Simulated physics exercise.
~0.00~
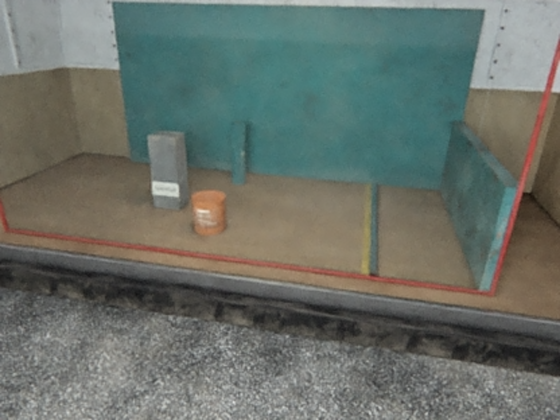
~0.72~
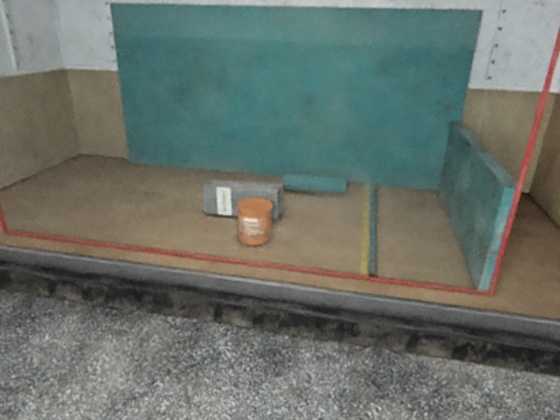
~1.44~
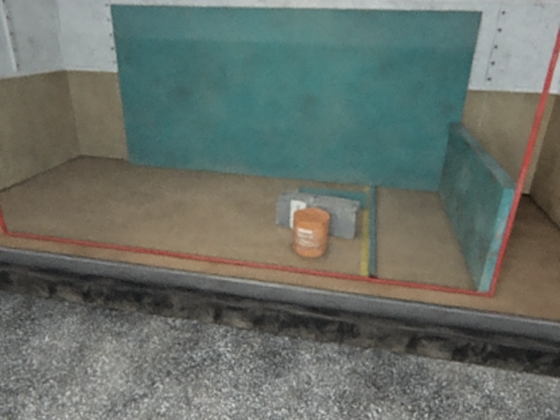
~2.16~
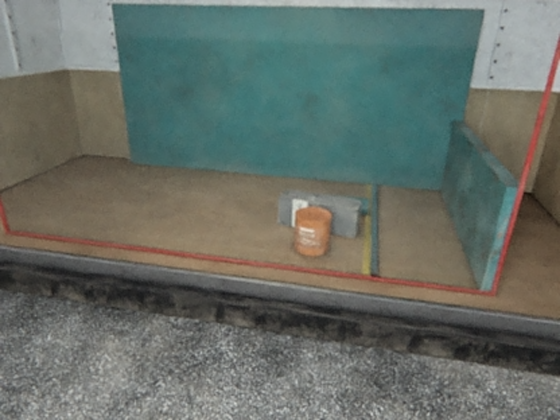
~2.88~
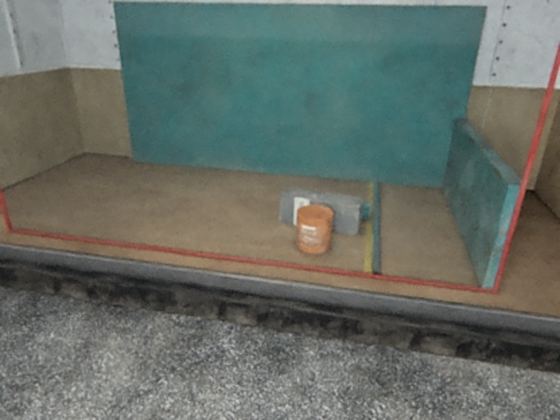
A grey tall box with a white label, an orange bucket and a slim teal roll stand on the brown floor of a wide open bay, seen from the front and slightly above by a gently swaying camera. A large teal panel covers the back wall, another stands at the right, and a yellow line crosses the floor. The box and roll topple onto their sides as all three move right, the bucket staying upright. They bunch together near the line, where the roll shifts slightly behind the box. All three end short of the yellow line, the bucket in front.
